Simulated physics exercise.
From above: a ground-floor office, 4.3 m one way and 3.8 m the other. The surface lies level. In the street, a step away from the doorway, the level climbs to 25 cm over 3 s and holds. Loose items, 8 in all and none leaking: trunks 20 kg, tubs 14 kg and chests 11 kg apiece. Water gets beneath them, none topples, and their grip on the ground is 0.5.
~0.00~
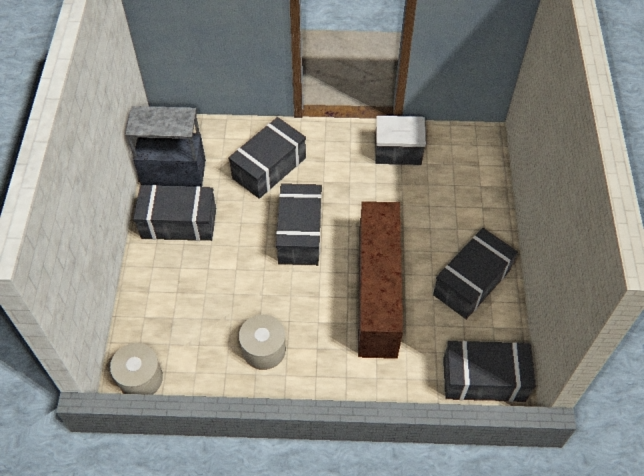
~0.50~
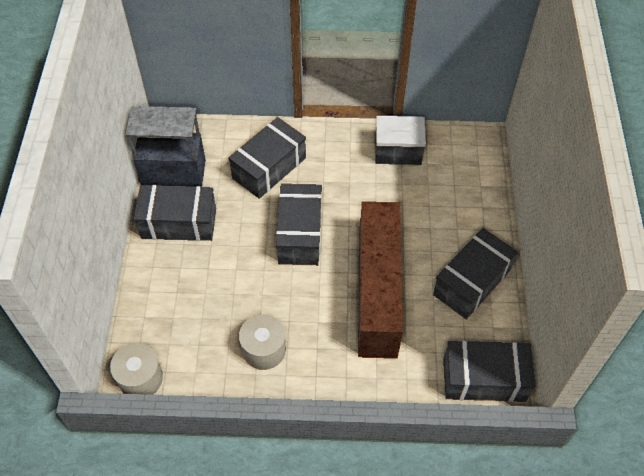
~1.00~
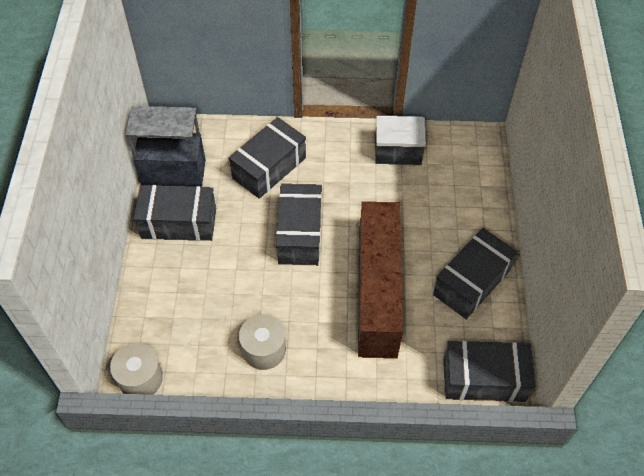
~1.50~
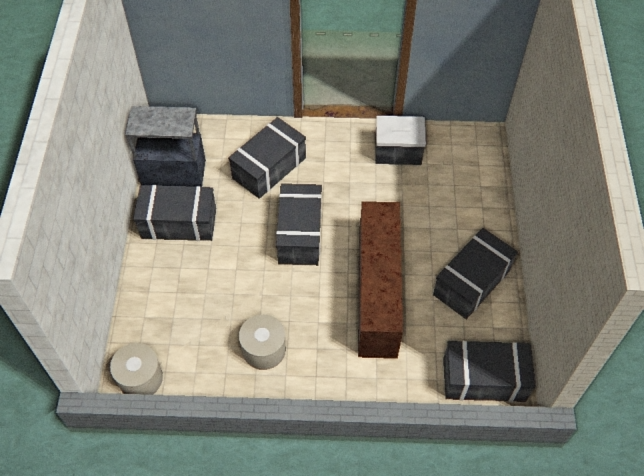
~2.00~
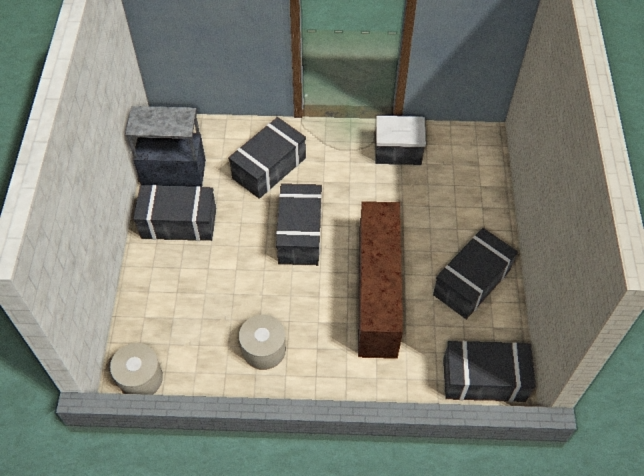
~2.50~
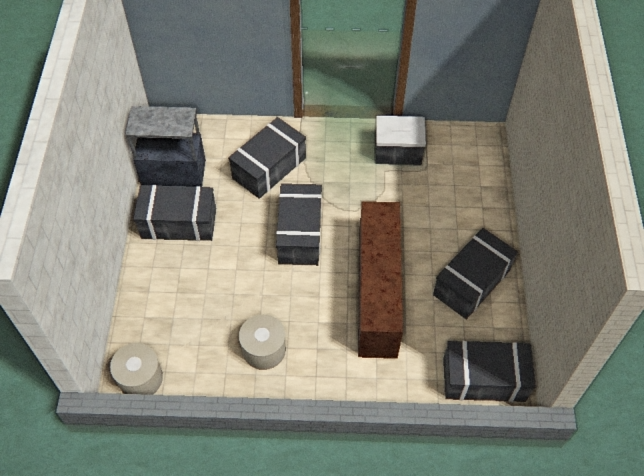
The clip opens on a tiled office seen from above, with dark strapped trunks, two round tubs and a long reddish-brown block. Greenish water rises outside the doorway, then slips over the threshold and spreads a thin sheet across the nearby floor, while the objects stay still.
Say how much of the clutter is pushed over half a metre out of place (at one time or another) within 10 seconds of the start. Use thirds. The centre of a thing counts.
Share: From one to two thirds.
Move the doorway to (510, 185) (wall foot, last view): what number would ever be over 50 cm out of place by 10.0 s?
Then 6.
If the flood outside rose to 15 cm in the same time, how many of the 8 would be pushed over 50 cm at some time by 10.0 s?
In that case 1 of them.
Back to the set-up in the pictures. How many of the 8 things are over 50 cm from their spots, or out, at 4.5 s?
I count 2.
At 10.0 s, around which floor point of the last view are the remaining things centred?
Around (287, 250).
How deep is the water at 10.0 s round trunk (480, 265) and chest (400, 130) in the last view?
Roughly 11 and 7 cm.
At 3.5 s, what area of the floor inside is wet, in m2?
Some 4.0 m2.
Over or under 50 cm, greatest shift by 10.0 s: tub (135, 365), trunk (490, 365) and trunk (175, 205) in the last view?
In that order: Past it, under, less.
After 3.5 s 0 of 8 are over 50 cm from their spots; 0 afloat.
After 4.5 s 2 of 8 are over 50 cm from their spots; 0 afloat.
After 7.0 s 4 of 8 are over 50 cm from their spots; 6 afloat.
After 10.0 s 4 of 8 are over 50 cm from their spots, and 5 have been at some point; 7 afloat.
